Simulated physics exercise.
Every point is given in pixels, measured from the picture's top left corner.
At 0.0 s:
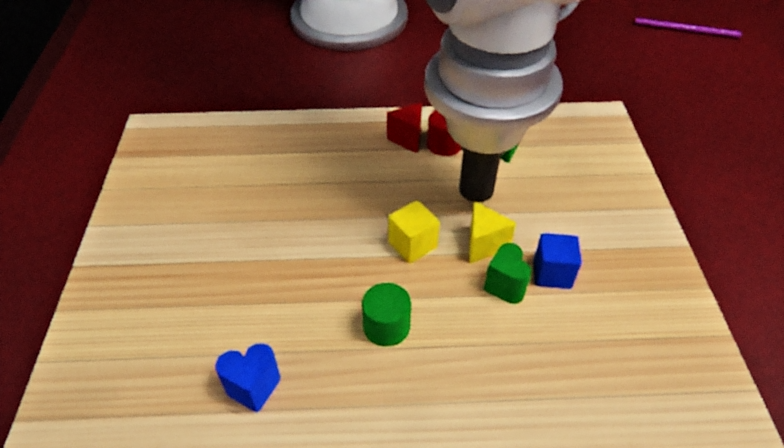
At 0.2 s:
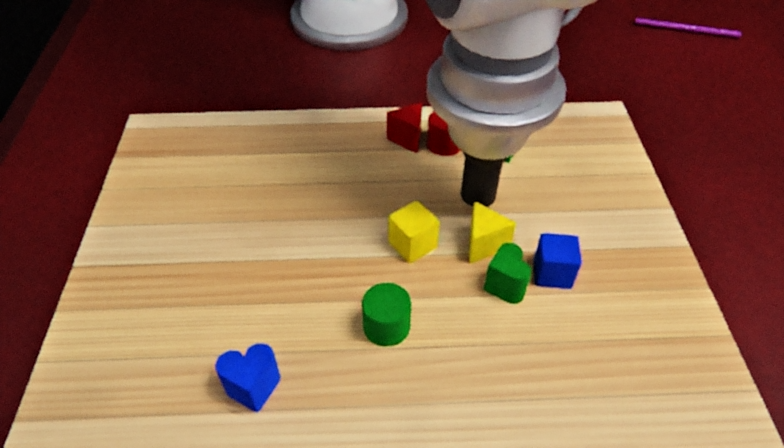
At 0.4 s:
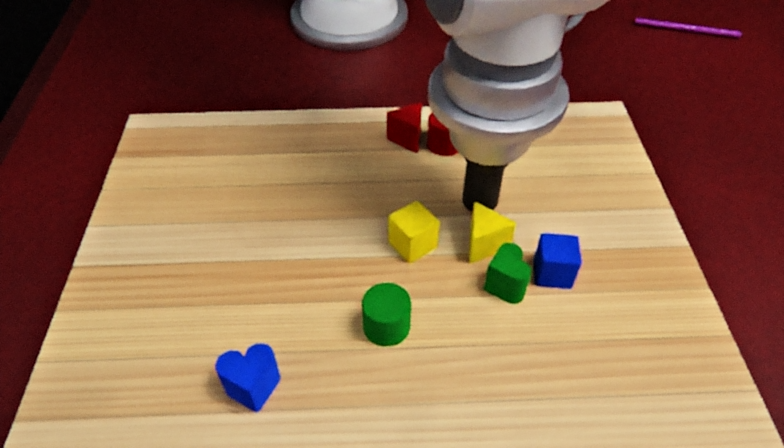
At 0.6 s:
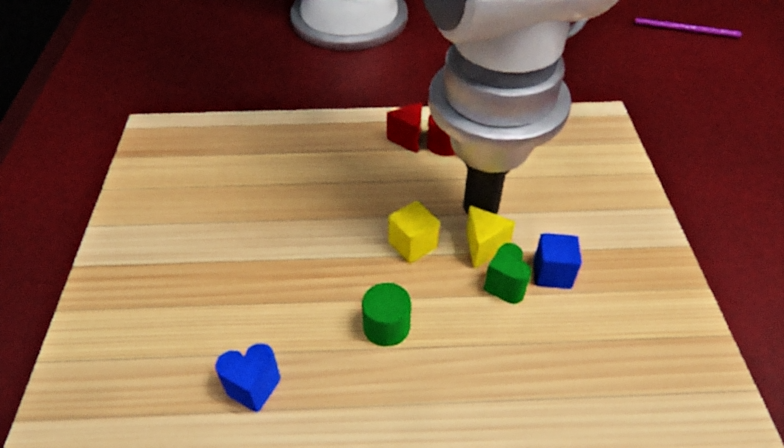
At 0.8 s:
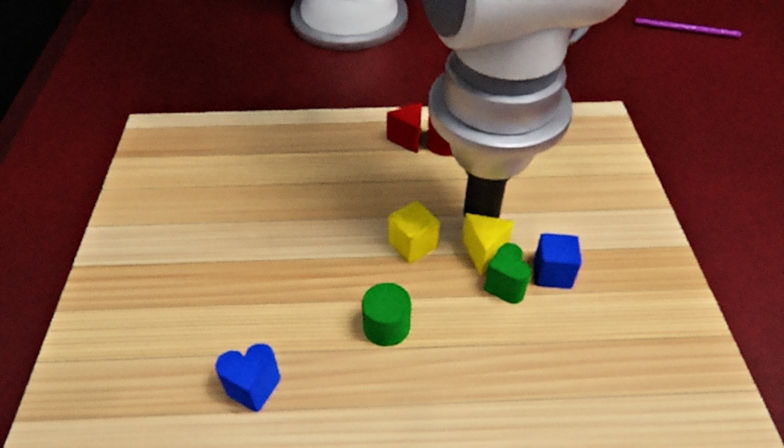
At first, a robot arm holds its dark peg just above a yellow triangular block on a wooden board scattered with red, yellow, green and blue blocks. The peg moves slightly toward the viewer, then nudges the yellow triangle a little closer to the green heart, while the other blocks stay still.
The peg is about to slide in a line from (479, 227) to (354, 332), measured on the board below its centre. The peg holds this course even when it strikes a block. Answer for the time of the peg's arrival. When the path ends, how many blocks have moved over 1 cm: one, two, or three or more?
My forecast: 3 or more.
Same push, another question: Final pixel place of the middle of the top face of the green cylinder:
Its top middle: (359, 348).
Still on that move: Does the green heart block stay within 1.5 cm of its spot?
Yes, that is how it ends up.
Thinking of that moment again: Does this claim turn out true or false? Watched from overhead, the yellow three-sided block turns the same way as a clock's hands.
Answer: False.
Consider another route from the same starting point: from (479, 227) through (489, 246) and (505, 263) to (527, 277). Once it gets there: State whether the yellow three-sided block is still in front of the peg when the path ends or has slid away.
The block lies off to the side or behind.
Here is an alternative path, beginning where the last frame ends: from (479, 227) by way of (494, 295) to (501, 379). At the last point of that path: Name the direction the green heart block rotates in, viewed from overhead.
The answer is counter-clockwise.
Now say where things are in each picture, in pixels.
Tip of the peg (476, 190), middles of tops, green cylinder (387, 301), yellow square piece (414, 218), yellow three-sided block (488, 220), green heart block (511, 260), in the first frame.
Peg (478, 195), nothing pushed, in the second frame.
Peg (480, 201), nothing pushed, in the third frame.
Peg (481, 207), yellow three-sided block (488, 223), in the fourth frame.
Peg (481, 214), green cylinder (387, 301), yellow square piece (414, 218), yellow three-sided block (489, 227), green heart block (511, 260), in the fifth frame.
On the path given first. One third of the way, peg (442, 247); yellow square piece (402, 221), turned 30° clockwise; yellow three-sided block (472, 253), turned 60° anticlockwise; green heart block (515, 265), turned 20° anticlockwise.
Two thirds of the way, peg (399, 282); green cylinder (384, 305); yellow square piece (396, 224), turned 65° clockwise; yellow three-sided block (472, 253), turned 60° anticlockwise; green heart block (515, 265), turned 20° anticlockwise.
At the end, peg (353, 319); green cylinder (359, 348); yellow square piece (396, 224), turned 65° clockwise; yellow three-sided block (472, 253), turned 60° anticlockwise; green heart block (515, 265), turned 20° anticlockwise.
